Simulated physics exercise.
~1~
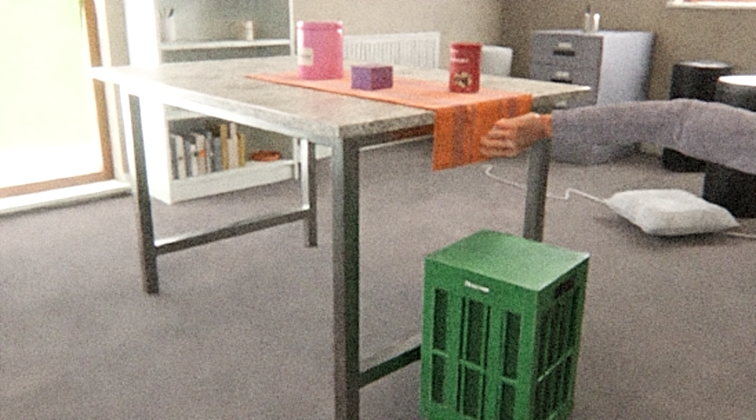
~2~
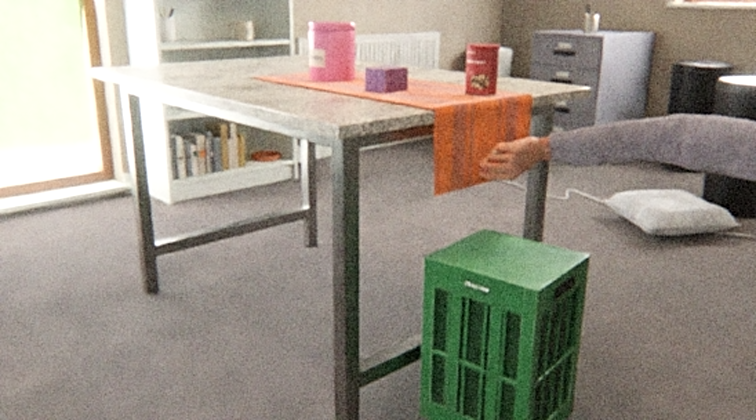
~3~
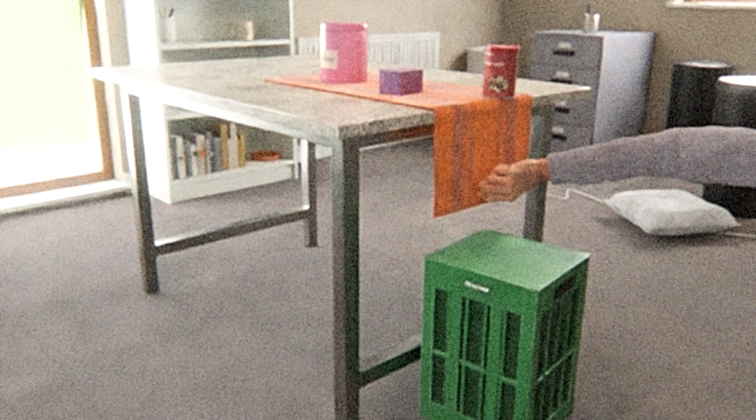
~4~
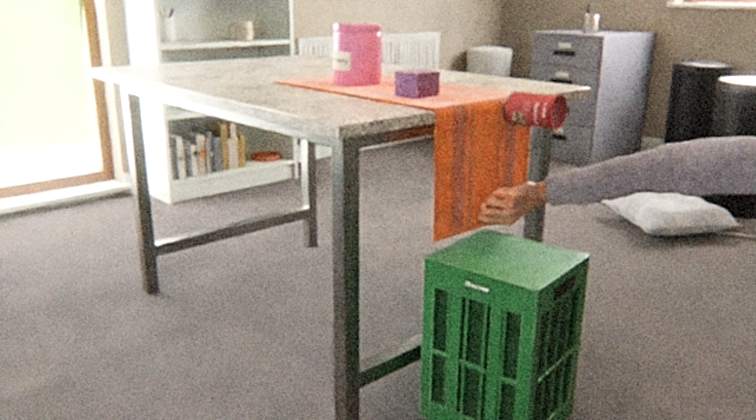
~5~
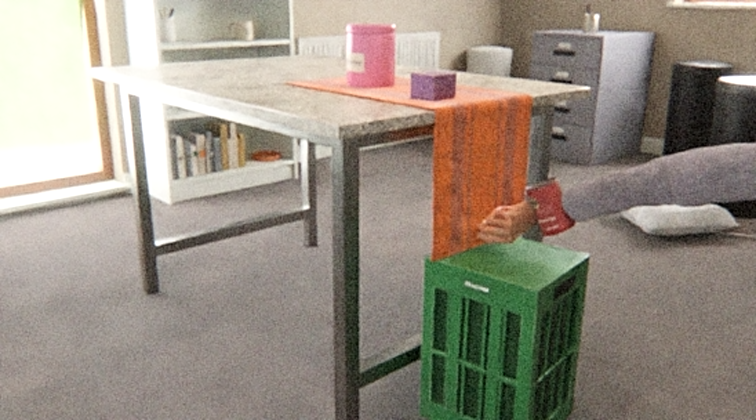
In a room, a hand drawing an orange scarf down off a table, carrying canister and purple block along, red tin toppling over the edge.
